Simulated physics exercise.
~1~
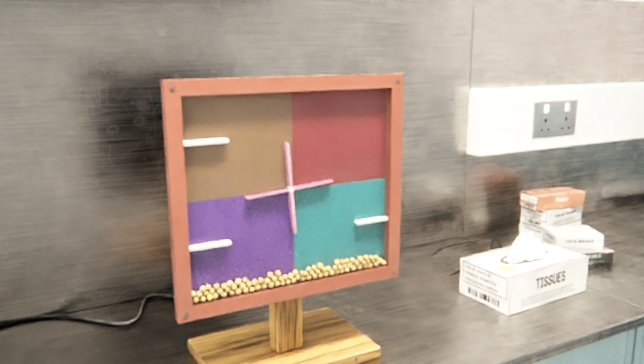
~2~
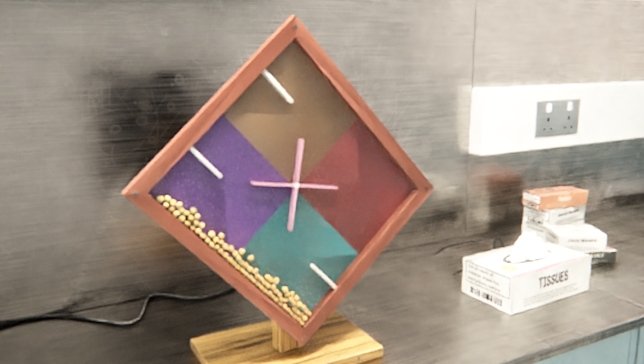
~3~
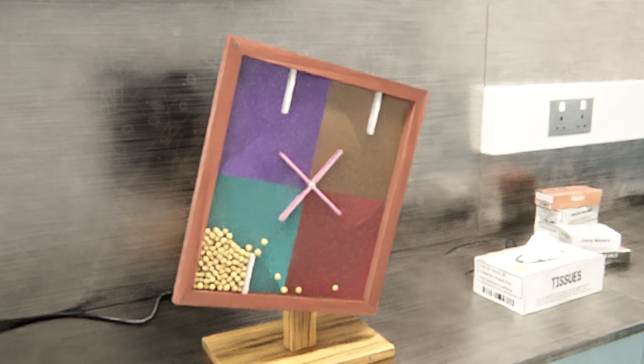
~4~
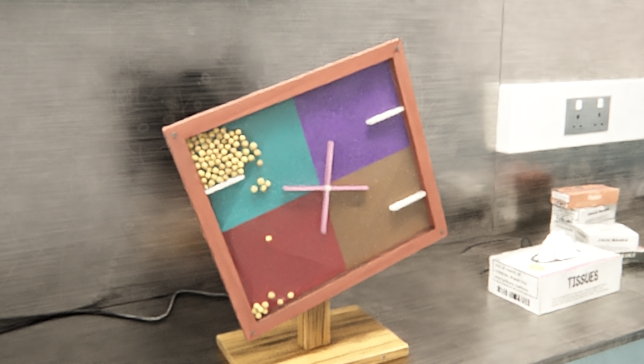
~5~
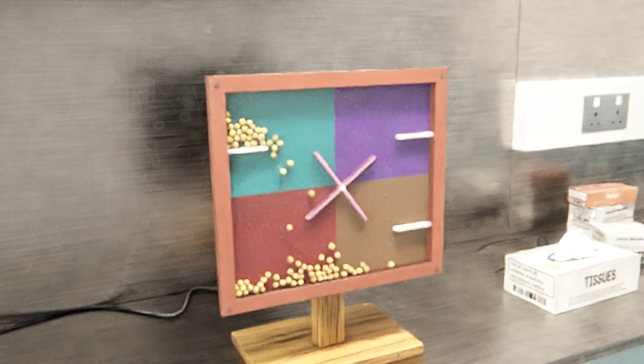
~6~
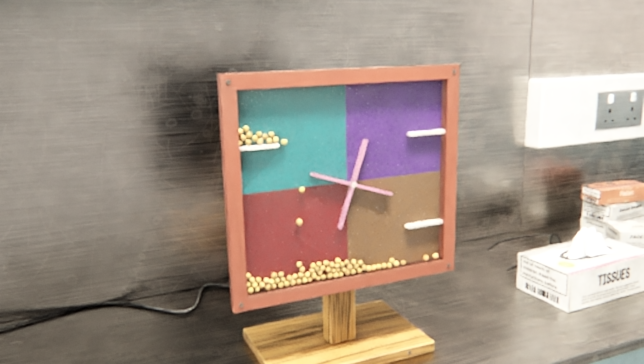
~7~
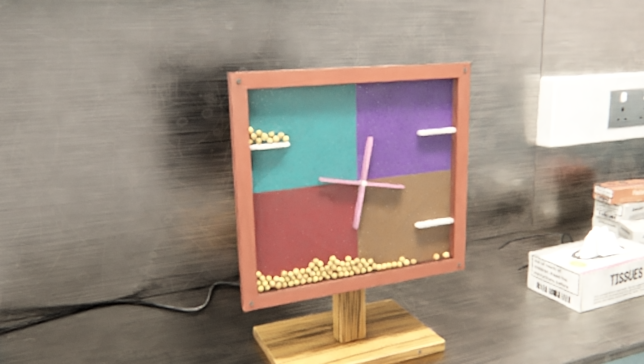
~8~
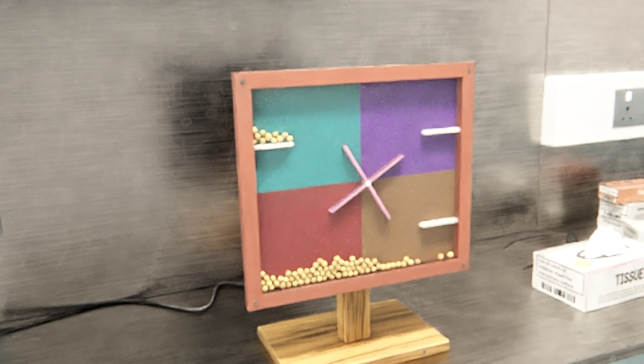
In this clip, a framed board with four coloured quarters turns clockwise until upside down, carrying pale beads up on a small ledge as its pink cross spins; many beads spill, settling mostly along the red quarter's bottom, with some in brown and a few left on the turquoise ledge.
